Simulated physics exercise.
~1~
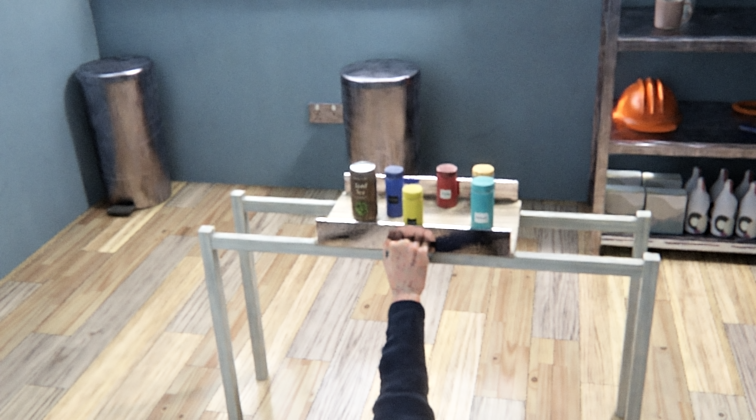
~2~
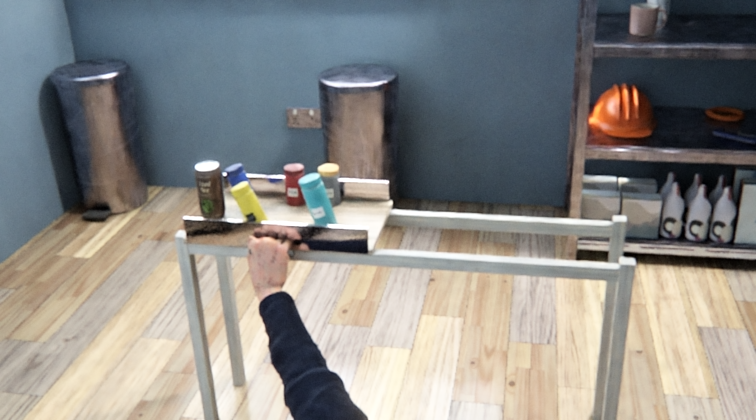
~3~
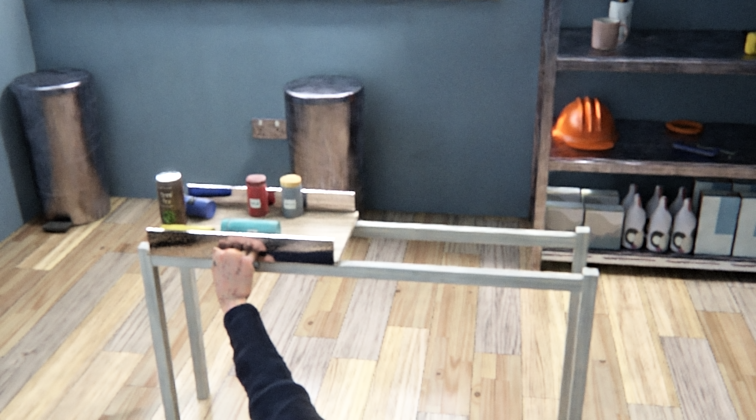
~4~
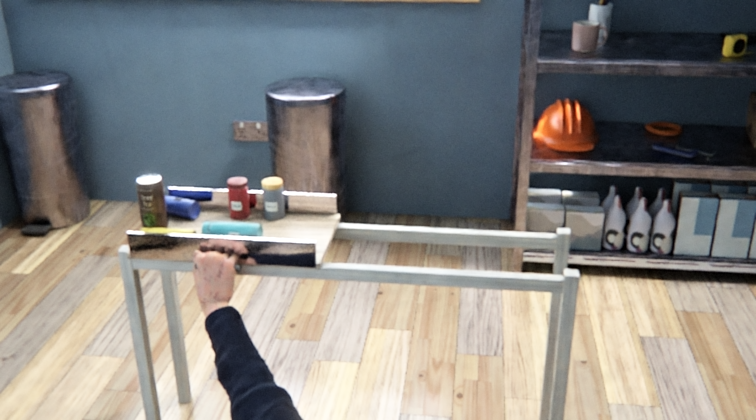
In a workshop, a hand sliding a tray left along rails, toppling turquoise, yellow and blue shakers while three containers stay upright.
